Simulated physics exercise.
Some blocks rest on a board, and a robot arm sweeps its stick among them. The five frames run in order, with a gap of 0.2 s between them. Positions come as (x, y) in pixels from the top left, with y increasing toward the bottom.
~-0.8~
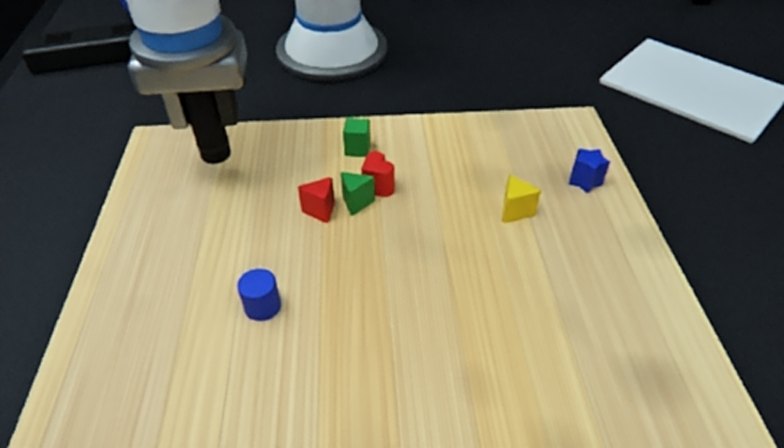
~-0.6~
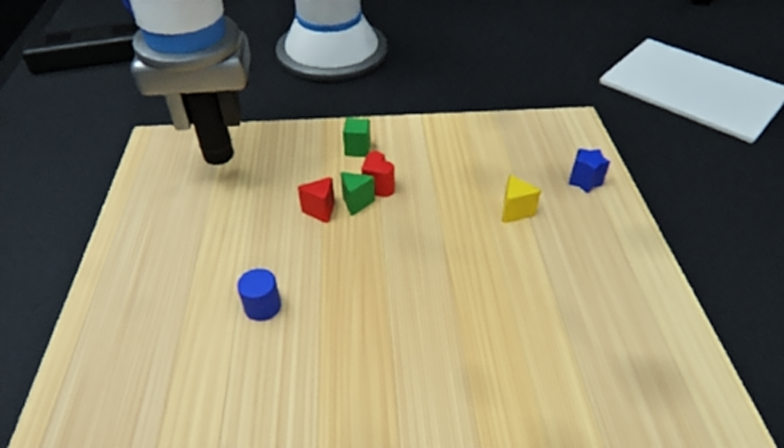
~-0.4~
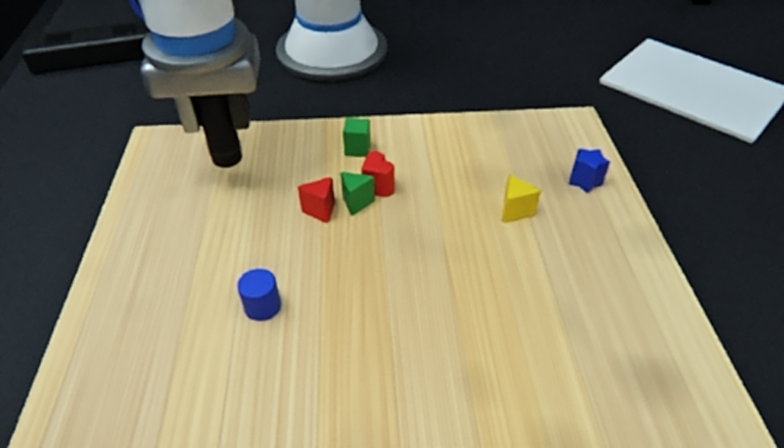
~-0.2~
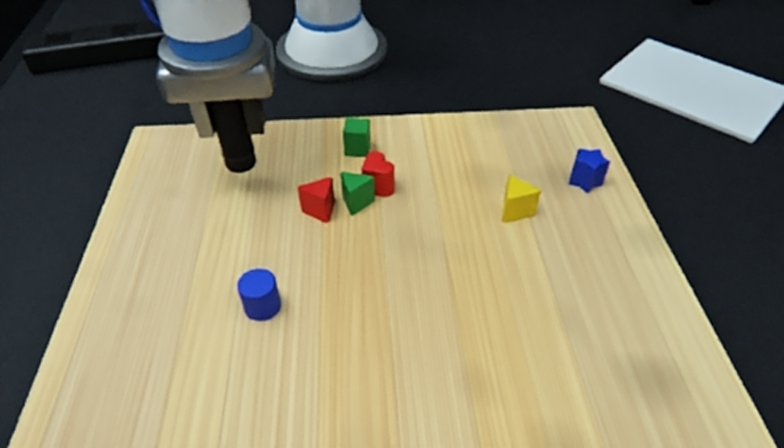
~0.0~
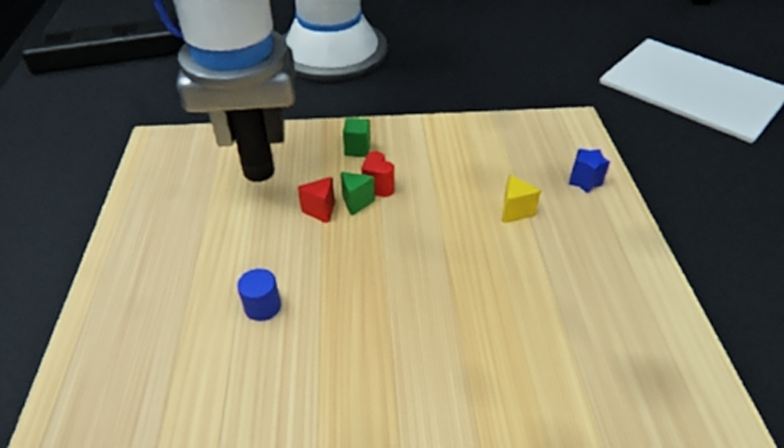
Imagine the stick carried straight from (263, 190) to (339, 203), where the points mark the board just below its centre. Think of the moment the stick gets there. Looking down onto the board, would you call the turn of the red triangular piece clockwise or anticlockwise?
Looking down, it rotates clockwise.
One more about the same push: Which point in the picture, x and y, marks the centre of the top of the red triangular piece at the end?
The middle of its upper face will lie at (333, 196).
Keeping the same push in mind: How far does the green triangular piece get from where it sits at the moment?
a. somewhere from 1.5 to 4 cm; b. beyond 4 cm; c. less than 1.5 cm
c - less than 1.5 cm.
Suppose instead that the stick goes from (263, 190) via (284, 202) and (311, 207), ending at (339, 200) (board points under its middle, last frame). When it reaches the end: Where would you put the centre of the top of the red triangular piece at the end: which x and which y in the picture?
Close to (346, 194).
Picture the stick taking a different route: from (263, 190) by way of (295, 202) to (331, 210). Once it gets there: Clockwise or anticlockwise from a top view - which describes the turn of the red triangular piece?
The block spins anticlockwise.
On the path given first. Halfway along, stick at (299, 179); nothing pushed yet.
At the end, stick at (338, 185); red triangular piece at (333, 196), turned 25° clockwise; green triangular piece at (364, 179), turned 15° clockwise; red heart-shaped block in place.
